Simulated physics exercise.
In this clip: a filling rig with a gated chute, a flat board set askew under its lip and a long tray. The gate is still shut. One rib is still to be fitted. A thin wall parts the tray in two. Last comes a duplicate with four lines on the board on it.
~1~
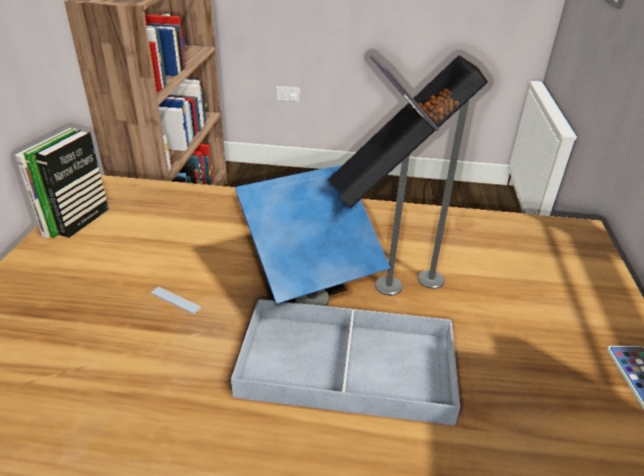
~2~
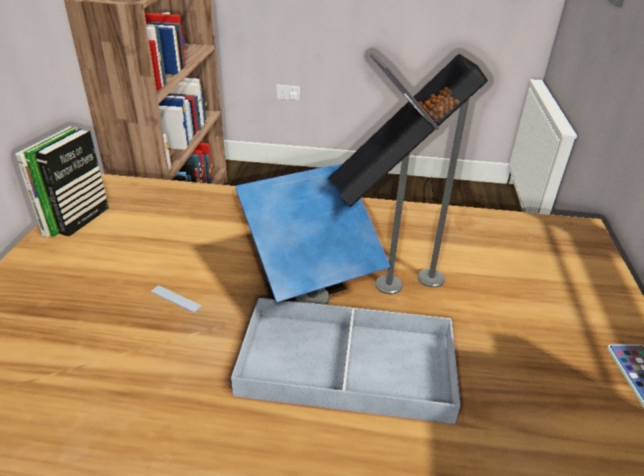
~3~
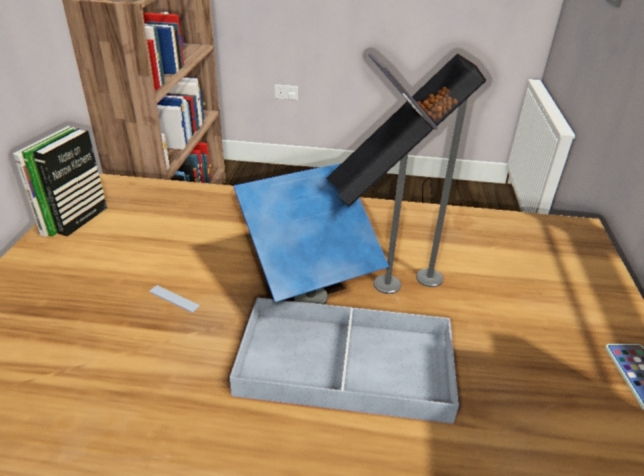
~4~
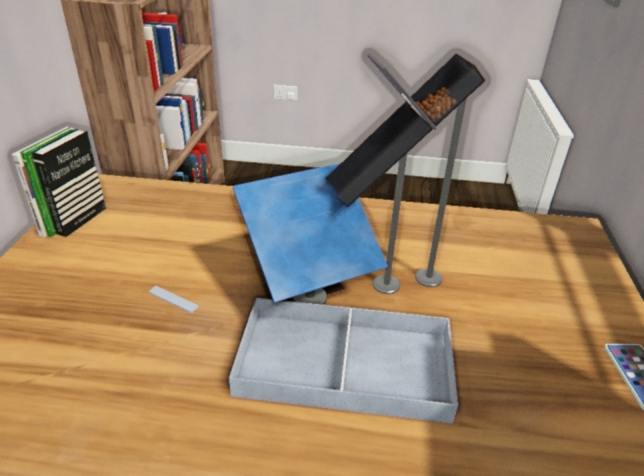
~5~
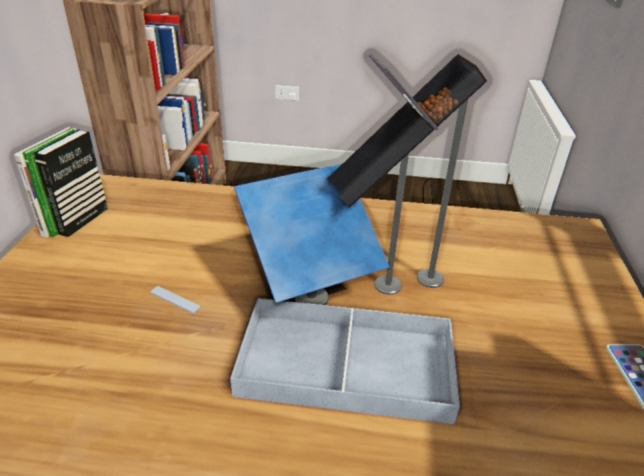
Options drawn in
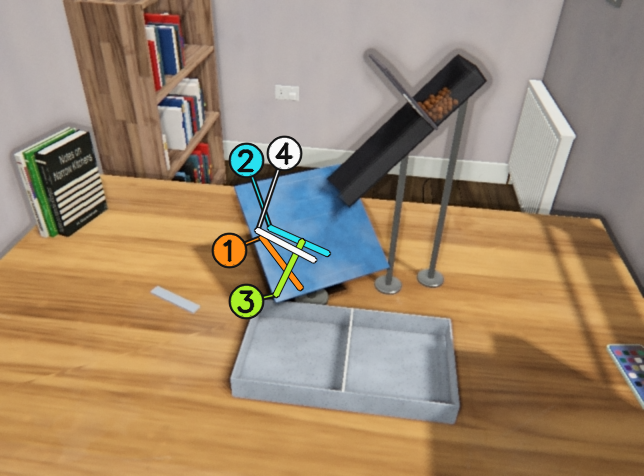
A wooden table held a tilted blue board, a divided gray tray in front, and a slanted dark chute with small brown pieces near its top; nothing moved apart from a very slight shift of the view.
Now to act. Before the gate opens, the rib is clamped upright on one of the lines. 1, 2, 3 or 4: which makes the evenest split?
Choose 4.
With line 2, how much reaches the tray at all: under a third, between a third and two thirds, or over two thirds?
Over two thirds.
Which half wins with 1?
Left.
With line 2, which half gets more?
More lands on the right.
On the marked copy, line 1 from (261, 237) to (300, 287); line 2 from (270, 228) to (327, 253); line 3 from (302, 241) to (276, 294); line 4 from (257, 230) to (313, 259).
If 1 is chosen, of what is caught, almost all in the left half, about a tenth in the right.
If 2 is chosen, of what is caught, about a tenth in the left half, almost all in the right.
If 3 is chosen, of what is caught, the larger part in the left half, about a tenth in the right.
If 4 is chosen, of what is caught, roughly a third in the left half, roughly two thirds in the right.
